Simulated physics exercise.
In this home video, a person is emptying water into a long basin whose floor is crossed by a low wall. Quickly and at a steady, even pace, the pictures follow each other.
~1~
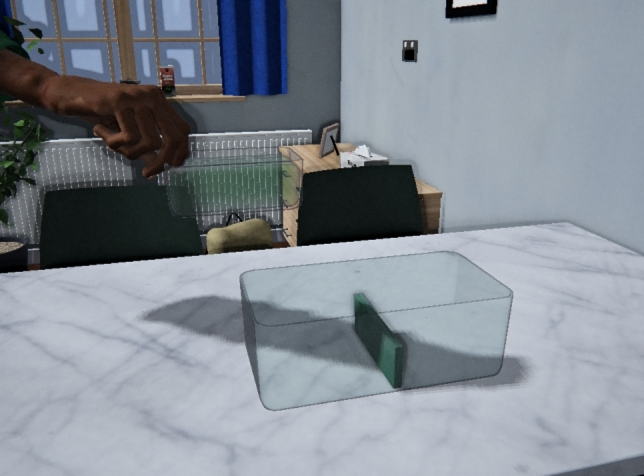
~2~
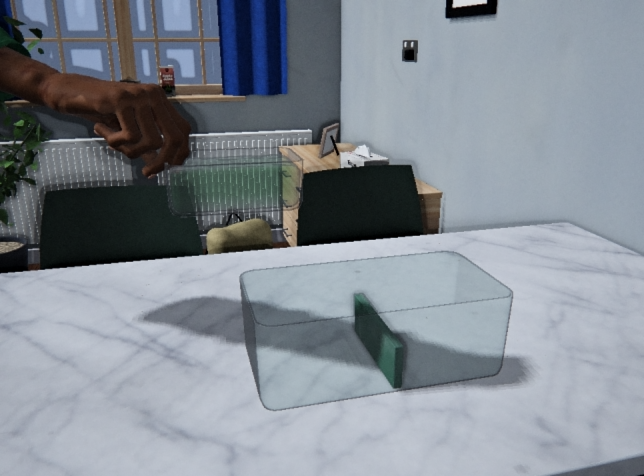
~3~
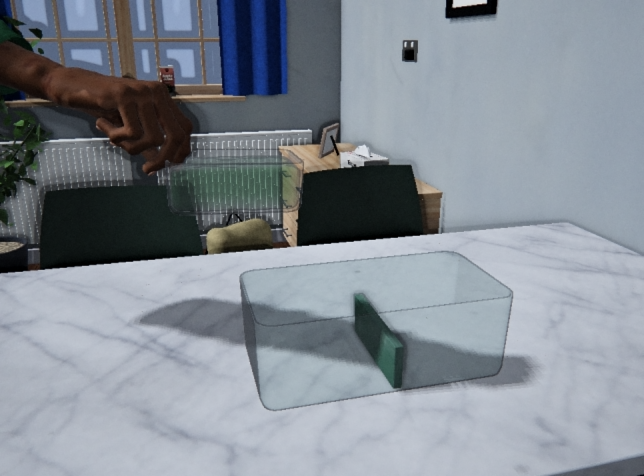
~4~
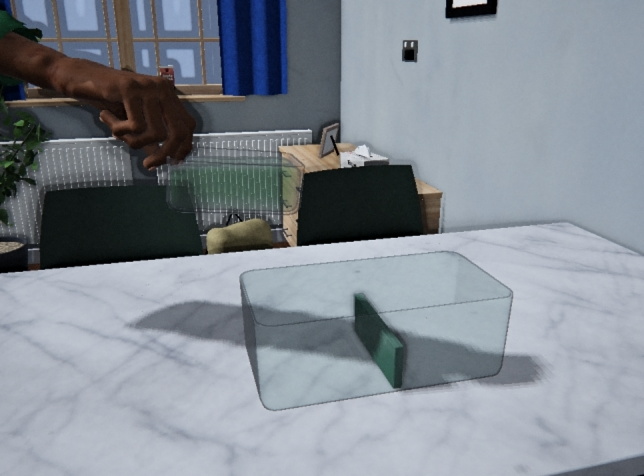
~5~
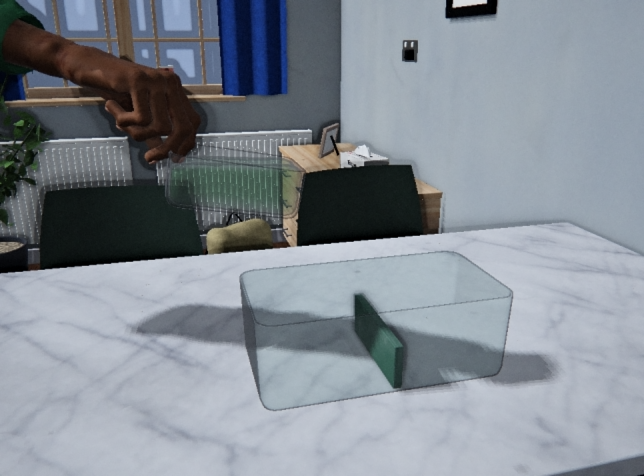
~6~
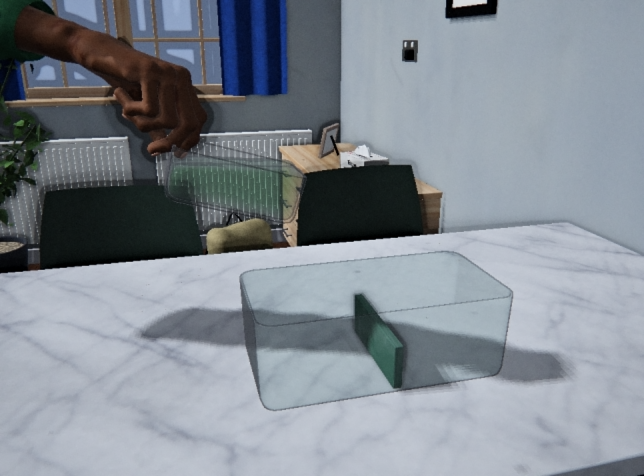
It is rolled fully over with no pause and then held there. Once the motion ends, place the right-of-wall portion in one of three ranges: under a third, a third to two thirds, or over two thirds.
The share right of the wall ends up below a third.
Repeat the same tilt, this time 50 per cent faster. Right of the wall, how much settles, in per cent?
It comes to some 5 in a hundred.
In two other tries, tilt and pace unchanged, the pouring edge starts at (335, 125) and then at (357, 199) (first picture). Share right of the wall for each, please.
Start one gives some 65 %, start two some 70 %.
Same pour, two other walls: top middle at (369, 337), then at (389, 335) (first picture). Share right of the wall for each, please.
Try 1: About 20 percent; try 2: About 10 percent.
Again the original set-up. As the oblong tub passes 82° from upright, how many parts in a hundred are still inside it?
About 15 %.
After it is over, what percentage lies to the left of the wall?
It comes to about 100 per cent.
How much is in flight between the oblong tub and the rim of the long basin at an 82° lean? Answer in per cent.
It's close to 45 per cent.
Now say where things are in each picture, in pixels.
It leans 0°; its right rim is at (295, 155); the water meets the walls at (168, 166) and (293, 160); the long basin's rim runs from (247, 298) to (484, 272); the wall's top is at (377, 319), in the first frame.
It leans 1°; its right rim is at (295, 156); the water meets the walls at (168, 166) and (293, 160), in the second frame.
It leans 3°; its right rim is at (296, 158); the water meets the walls at (169, 165) and (294, 161), in the third frame.
It leans 6°; its right rim is at (297, 161); the water meets the walls at (169, 165) and (294, 162), in the fourth frame.
It leans 11°; its right rim is at (298, 166); the water meets the walls at (171, 164) and (296, 164), in the fifth frame.
It leans 16°; its right rim is at (299, 173); the water meets the walls at (170, 164) and (298, 166); 1 per cent is over the edge, in the sixth frame.
A moment on, the oblong tub is tipped on its side and 16 per cent is still to pour, 38 is left of the wall and 0 right of it.
Next, the oblong tub is tipped right over and 2 per cent is still to pour, 93 is left of the wall and 1 right of it.
Then the oblong tub is tipped right over and 0 per cent is still to pour, 98 is left of the wall and 1 right of it.
Later the oblong tub is tipped right over and 0 per cent is still to pour, 98 is left of the wall and 1 right of it.
In the end 98 per cent lies left of the wall, 1 right of it and 1 outside.
